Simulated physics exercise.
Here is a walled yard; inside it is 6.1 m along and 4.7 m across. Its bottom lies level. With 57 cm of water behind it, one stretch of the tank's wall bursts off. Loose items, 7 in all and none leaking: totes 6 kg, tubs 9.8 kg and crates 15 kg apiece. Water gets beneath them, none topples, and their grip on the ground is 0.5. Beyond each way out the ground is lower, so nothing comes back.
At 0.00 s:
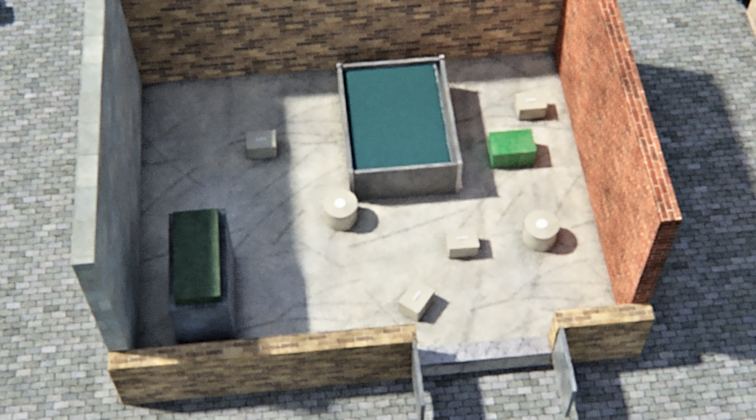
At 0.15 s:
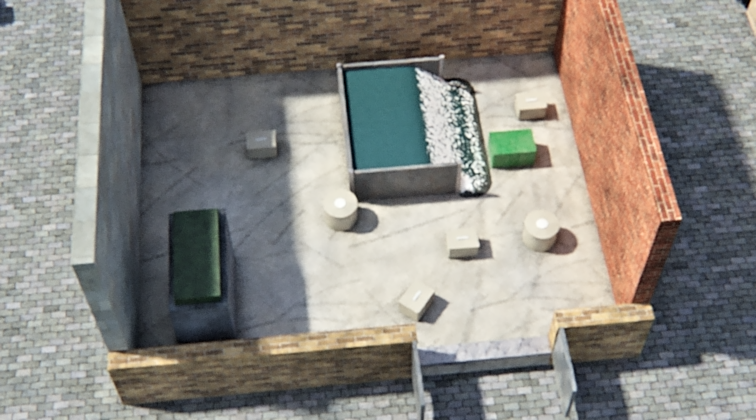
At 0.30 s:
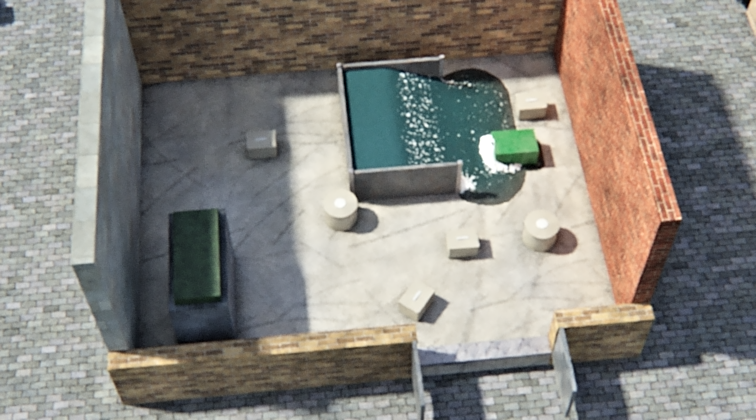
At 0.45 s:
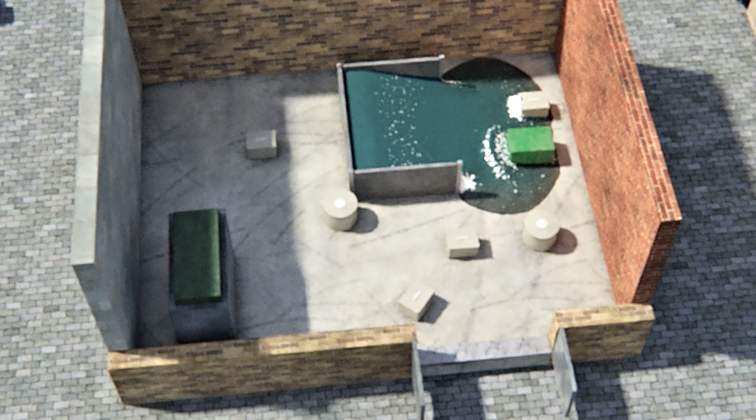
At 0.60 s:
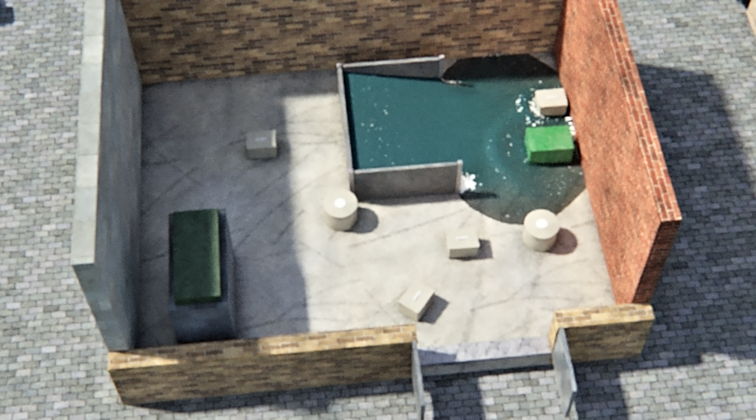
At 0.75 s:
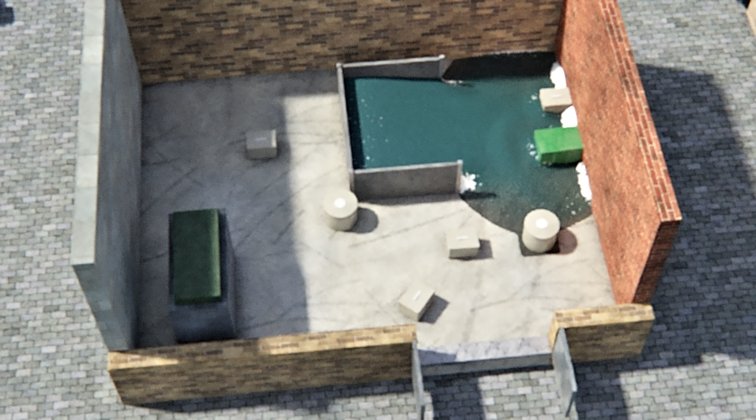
The clip opens on a walled yard with a full tank of dark green water and scattered pale blocks and tubs. The tank's right side gives way and water spreads across the floor, pushing the green crate and a pale crate a short way right, toward the red brick wall.
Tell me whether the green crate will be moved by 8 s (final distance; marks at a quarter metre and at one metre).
The green crate gets carried off.
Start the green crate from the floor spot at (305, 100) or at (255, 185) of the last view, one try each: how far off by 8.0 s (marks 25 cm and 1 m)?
In that order: It barely shifts; it stays put.
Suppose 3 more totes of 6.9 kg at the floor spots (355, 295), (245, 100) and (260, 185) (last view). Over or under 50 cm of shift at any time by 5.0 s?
In that order: Short of it, over, under.
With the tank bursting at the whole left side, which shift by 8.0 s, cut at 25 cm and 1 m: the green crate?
Then the green crate holds its place.
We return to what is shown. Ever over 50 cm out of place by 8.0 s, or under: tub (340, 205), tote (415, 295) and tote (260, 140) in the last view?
In that order: Short of it, past it, under.
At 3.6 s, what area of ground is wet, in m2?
Some 16 m2.
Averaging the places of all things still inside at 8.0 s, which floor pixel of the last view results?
Around (311, 222).
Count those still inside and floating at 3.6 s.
I count 1.
After 1.6 s the green crate is near (565, 150), 0.7 m from its start, afloat; 0 of 7 are out; 2 afloat.
After 3.6 s the green crate is near (497, 327), 2.9 m from its start, aground; 0 of 7 are out; 1 afloat.
After 5.6 s the green crate has gone out; 1 of 7 are out; 0 afloat.
After 8.0 s the green crate has gone out; 1 of 7 are out; 0 afloat.
